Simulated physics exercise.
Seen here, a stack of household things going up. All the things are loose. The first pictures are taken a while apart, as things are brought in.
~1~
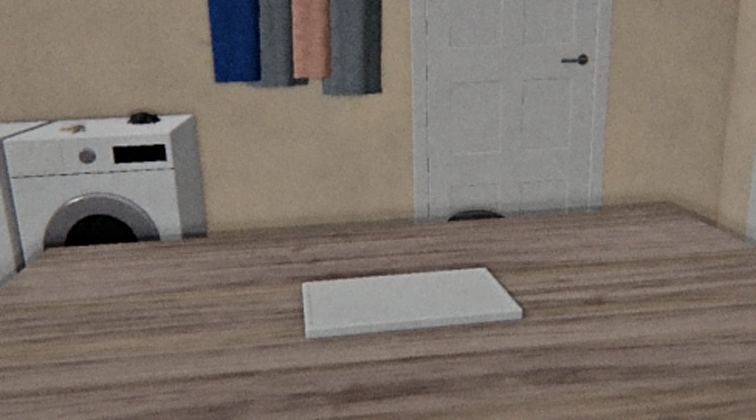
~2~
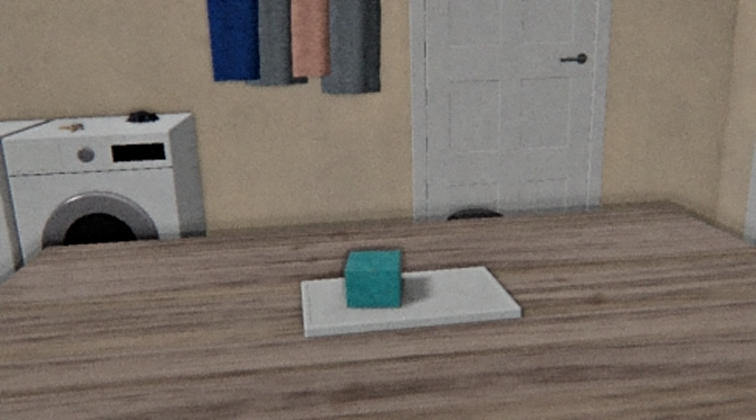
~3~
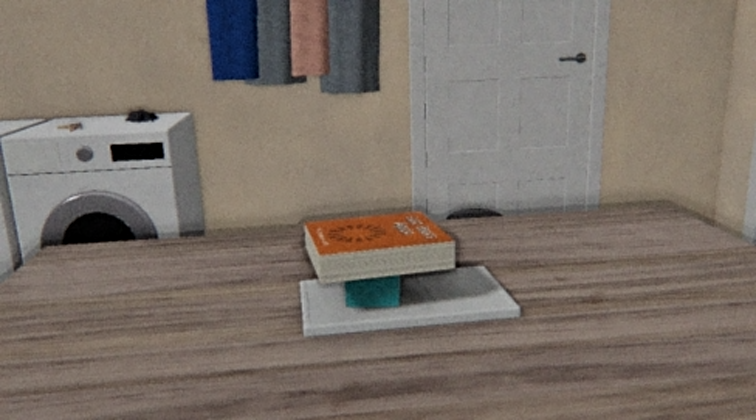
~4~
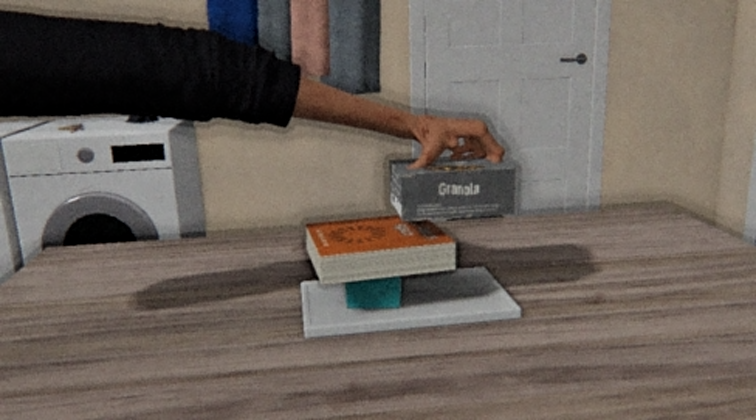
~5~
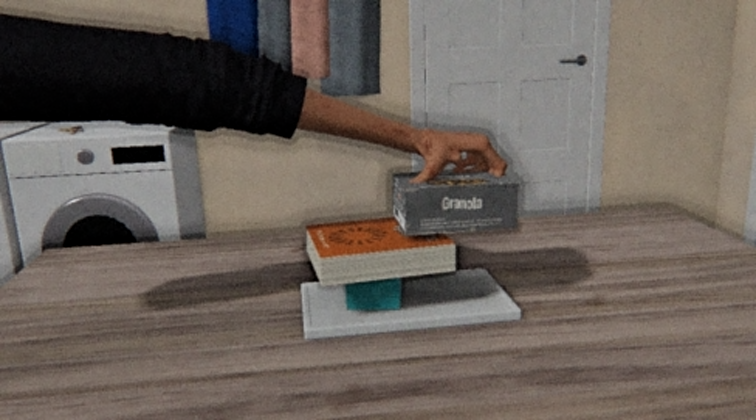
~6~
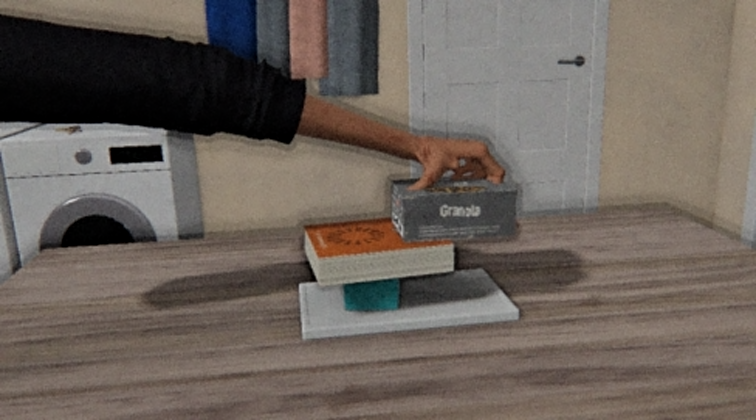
A turquoise block appears on the white tray on the wooden table, and then an orange book lies across the top of it. A hand reaches in from the left holding a grey granola box above the book's right side, lowers it slightly, and sets it down, still gripping it.
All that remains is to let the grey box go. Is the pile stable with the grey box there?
It comes apart.
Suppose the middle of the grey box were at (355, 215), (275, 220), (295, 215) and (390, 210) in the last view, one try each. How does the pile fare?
First try: It stays up; second try: It loses its balance; third try: It loses its balance; fourth try: It stays up.
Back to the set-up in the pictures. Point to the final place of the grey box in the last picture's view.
Around (589, 276).
Then, 0.40 s after the last picture, grey box now fallen.
Then, 0.60 s after the last picture, things are still on the move.
At rest, fallen, grey box; the other 3 in place. Seen from the same camera at the end, grey box near (589, 276). The pile gives way.
